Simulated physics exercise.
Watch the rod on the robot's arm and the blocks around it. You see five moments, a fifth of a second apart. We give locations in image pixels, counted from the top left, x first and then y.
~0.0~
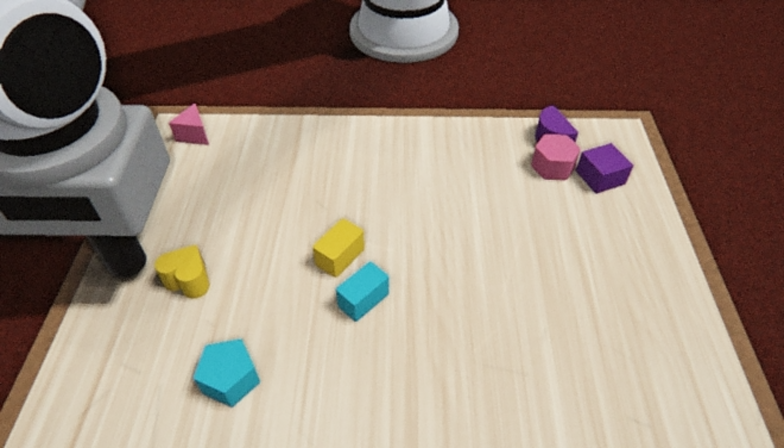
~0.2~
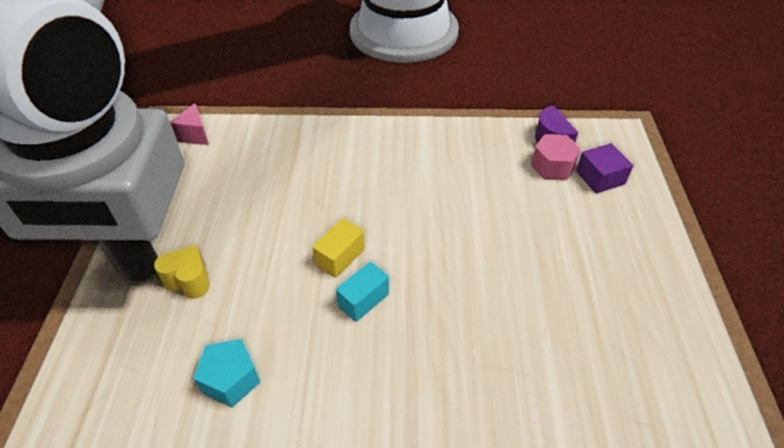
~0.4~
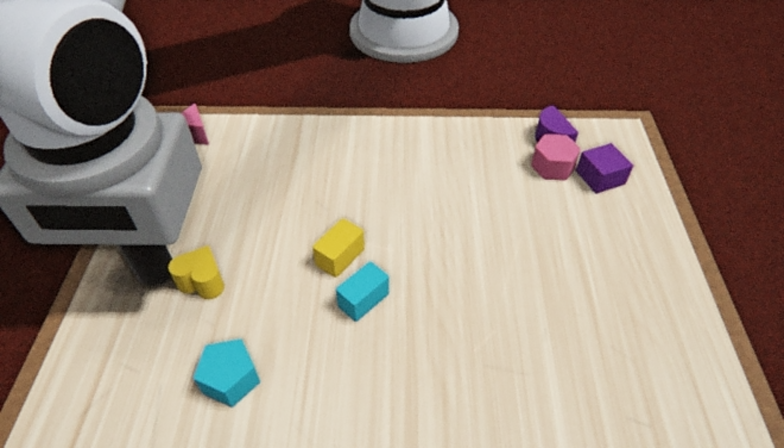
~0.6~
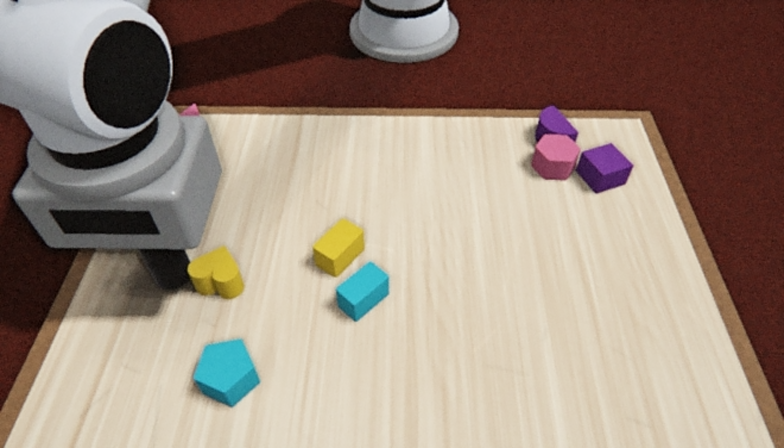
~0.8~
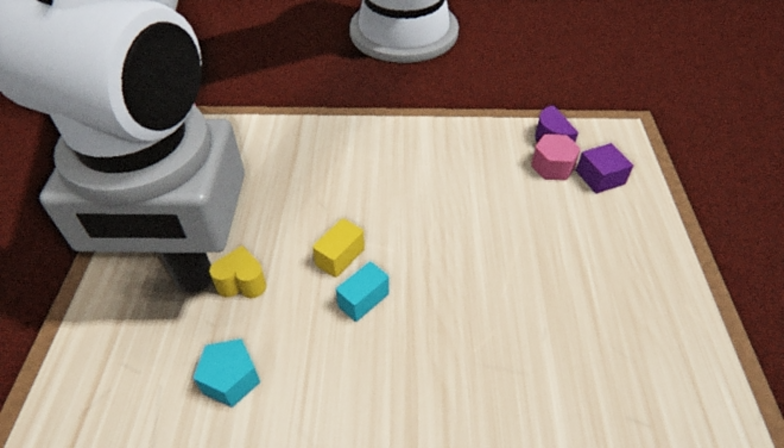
Robot arm moving right across a wooden board, its dark rod pushing a yellow heart block while the other coloured blocks stay still.
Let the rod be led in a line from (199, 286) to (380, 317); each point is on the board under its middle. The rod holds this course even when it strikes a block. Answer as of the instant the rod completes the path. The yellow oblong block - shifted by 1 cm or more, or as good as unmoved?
The block in question is displaced by the end.
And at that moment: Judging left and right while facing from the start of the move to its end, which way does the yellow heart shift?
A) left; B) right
My answer is option A.
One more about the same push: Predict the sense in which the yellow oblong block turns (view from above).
If we look at it from overhead, the yellow oblong block pivots clockwise.
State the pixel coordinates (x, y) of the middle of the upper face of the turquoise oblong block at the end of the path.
Its top middle is near (404, 278).
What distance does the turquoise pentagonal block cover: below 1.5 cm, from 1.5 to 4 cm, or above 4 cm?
It travels less than 1.5 cm.
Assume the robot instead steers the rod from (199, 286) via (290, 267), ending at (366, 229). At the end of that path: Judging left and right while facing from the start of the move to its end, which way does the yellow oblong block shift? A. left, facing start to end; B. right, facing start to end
I'll go with B - right, facing start to end.
On the path given first. One third of the way, rod (257, 288); yellow heart (292, 259), turned 50° anticlockwise.
Two thirds of the way, rod (318, 298); yellow heart (316, 256); yellow oblong block (347, 228), turned 30° clockwise.
At the end, rod (380, 309); turquoise pentagonal block unmoved; yellow heart (316, 256), turned 125° anticlockwise; yellow oblong block (347, 228), turned 30° clockwise; turquoise oblong block (404, 278), turned 80° anticlockwise.
